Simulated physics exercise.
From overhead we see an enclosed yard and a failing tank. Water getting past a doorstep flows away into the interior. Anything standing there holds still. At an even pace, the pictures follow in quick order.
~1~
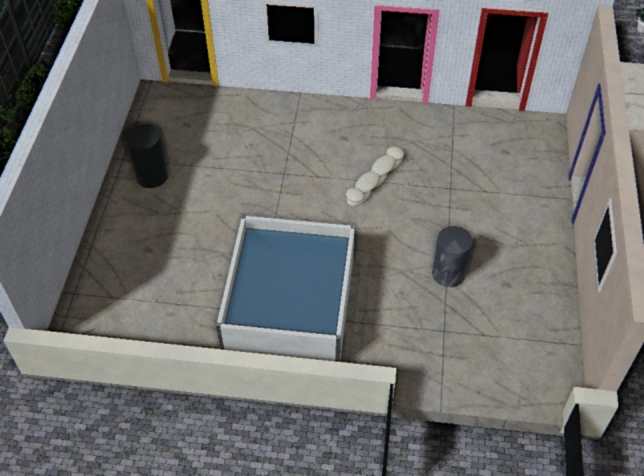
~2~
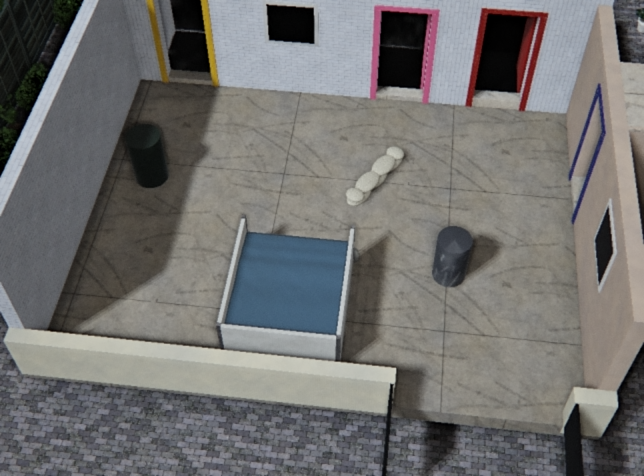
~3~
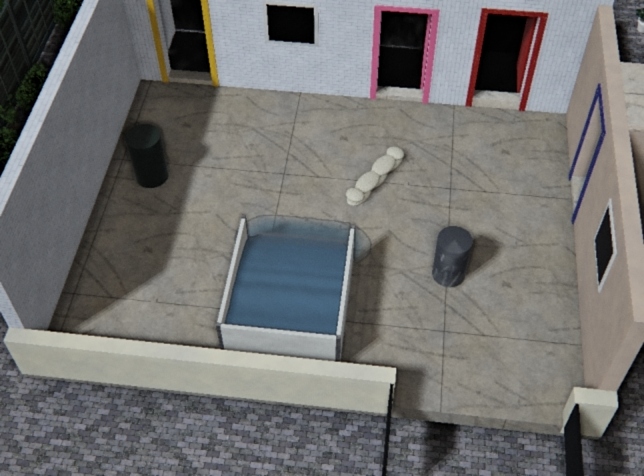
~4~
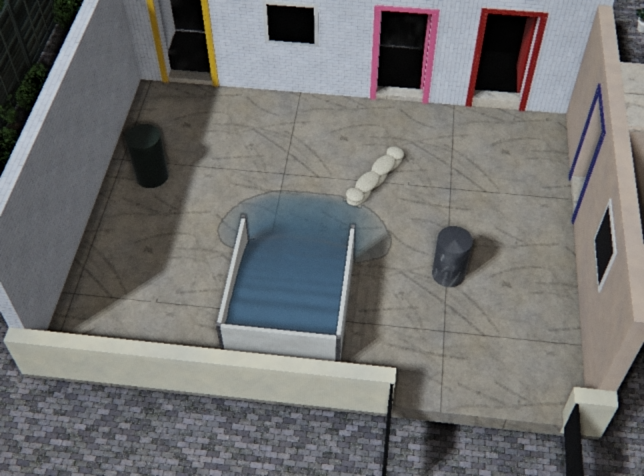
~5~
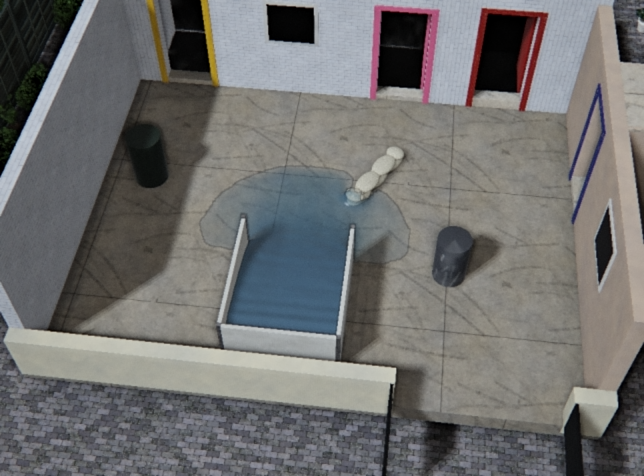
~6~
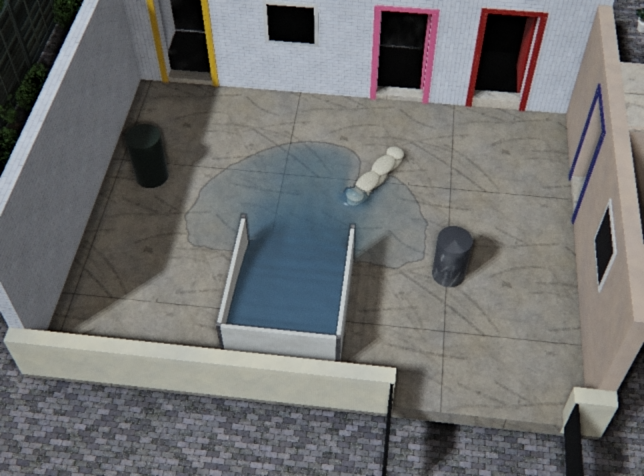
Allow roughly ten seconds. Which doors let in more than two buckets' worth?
The yellow door gets more than two buckets inside. The blue door gets two buckets or less inside. The pink door gets more than two buckets inside. The red door gets two buckets or less inside.
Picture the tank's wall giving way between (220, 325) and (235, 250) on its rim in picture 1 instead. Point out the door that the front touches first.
It's the yellow one.
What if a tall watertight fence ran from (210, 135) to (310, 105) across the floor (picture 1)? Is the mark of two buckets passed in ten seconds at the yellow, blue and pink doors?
The yellow door falls short, while the blue door falls short and the pink door tops the mark.
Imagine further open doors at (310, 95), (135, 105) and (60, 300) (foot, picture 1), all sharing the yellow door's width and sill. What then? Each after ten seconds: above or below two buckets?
In order: Exceeds it, exceeds it, falls short.
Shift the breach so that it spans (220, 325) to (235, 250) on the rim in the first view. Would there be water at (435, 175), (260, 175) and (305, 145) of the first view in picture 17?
Log: Point 1 unreached; point 2 unreached; point 3 unreached.
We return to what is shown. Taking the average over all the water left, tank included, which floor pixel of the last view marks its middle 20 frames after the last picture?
Close to (316, 159).
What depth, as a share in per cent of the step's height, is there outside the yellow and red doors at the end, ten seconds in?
Some 50 percent and then some 30 percent.
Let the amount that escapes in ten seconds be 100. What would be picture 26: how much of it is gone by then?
Share gone by then: About 20 %.
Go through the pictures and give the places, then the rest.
In the first frame, still water in the open tank at (289, 277).
In the second frame, the front is at (356, 259), out from the gap on the open tank's far side.
In the third frame, the front is at (365, 243), out from the gap on the open tank's far side.
In the fourth frame, the front is at (378, 222), out from the gap on the open tank's far side.
In the fifth frame, the front is at (330, 171), out from the gap on the open tank's far side.
In the sixth frame, the front is at (334, 148), out from the gap on the open tank's far side.
A moment on, water covers 35 % of the floor; the yellow door not reached, the blue door not reached, the pink door not reached, the red door not reached.
Next, water covers 45 % of the floor; the yellow door wet at the sill, nothing in, the blue door not reached, the pink door under two buckets in, the red door wet at the sill, nothing in.
Then, water covers 55 % of the floor; the yellow door under two buckets in, the blue door wet at the sill, nothing in, the pink door over two buckets in, the red door wet at the sill, nothing in.
Later, water covers 75 % of the floor; the yellow door over two buckets in, the blue door wet at the sill, nothing in, the pink door over two buckets in, the red door wet at the sill, nothing in.
In the end, water covers 95 % of the floor; the yellow door over two buckets in, the blue door wet at the sill, nothing in, the pink door over two buckets in, the red door wet at the sill, nothing in.
